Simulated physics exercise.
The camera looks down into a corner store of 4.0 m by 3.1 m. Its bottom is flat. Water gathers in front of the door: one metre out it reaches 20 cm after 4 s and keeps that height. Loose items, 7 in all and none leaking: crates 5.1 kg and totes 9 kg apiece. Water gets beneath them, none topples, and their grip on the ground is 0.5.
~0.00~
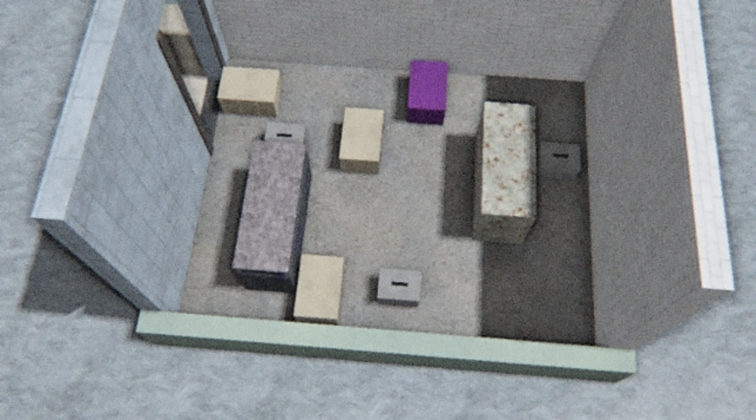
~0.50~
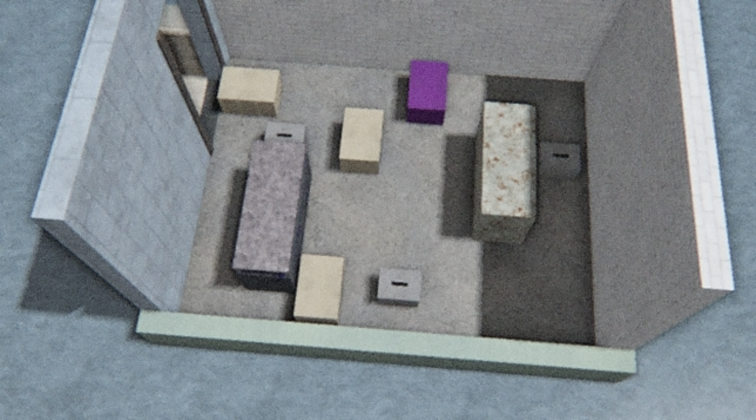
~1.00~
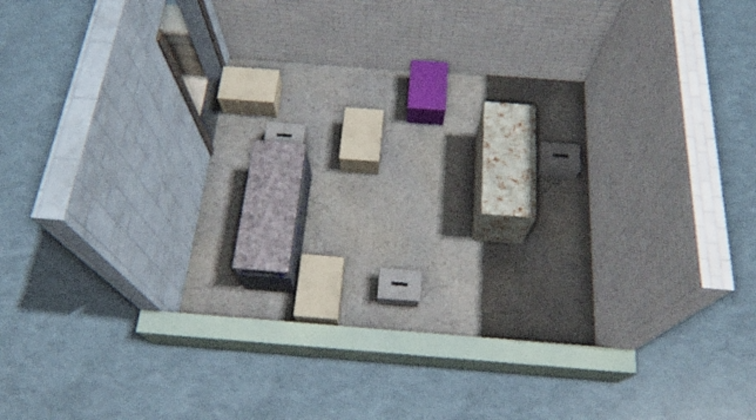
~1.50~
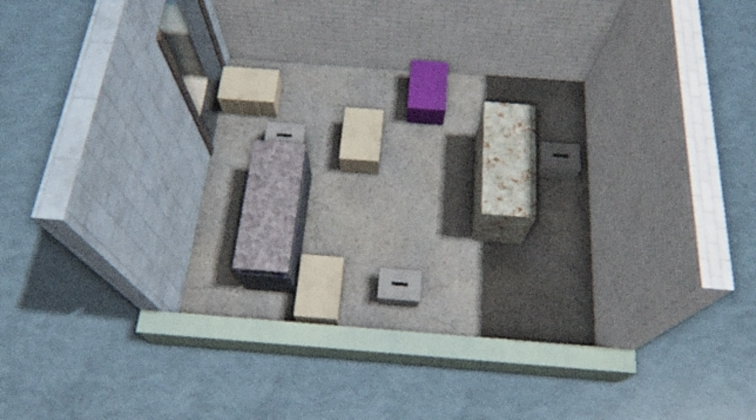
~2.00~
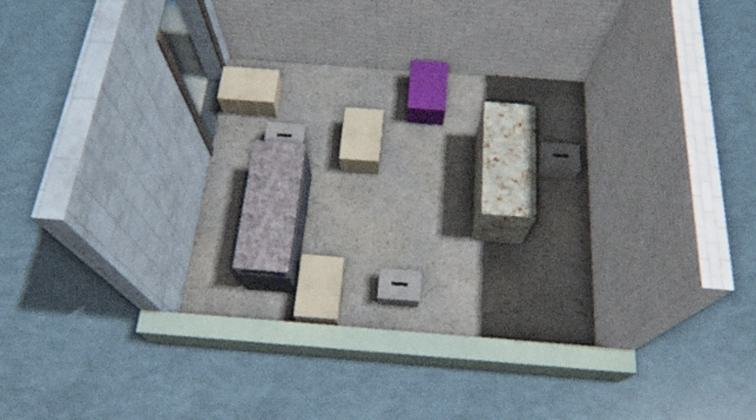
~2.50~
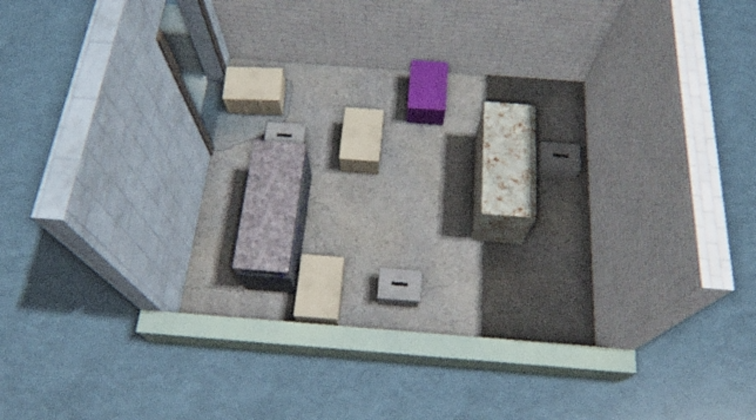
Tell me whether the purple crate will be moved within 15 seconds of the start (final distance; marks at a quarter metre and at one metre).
The purple crate ends far away.
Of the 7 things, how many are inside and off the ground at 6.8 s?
I count 3.
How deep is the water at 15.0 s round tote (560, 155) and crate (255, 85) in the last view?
About 10 and 14 cm.
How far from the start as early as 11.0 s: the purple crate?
About 200 cm.
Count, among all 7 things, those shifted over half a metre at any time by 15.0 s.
That makes 7.
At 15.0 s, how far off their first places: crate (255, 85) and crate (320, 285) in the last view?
In turn: 400 cm, 120 cm.
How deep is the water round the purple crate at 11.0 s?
About 10 cm.
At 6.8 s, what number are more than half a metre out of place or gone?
By then 4.
After 3.5 s the purple crate is near (428, 85), 0.0 m from its start, aground; 0 afloat.
After 6.8 s the purple crate is near (578, 92), 1.6 m from its start, afloat; 3 afloat.
After 11.0 s the purple crate is near (566, 247), 2.2 m from its start, afloat; 7 afloat.
After 15.0 s the purple crate is near (406, 292), 2.3 m from its start, afloat; 7 afloat.
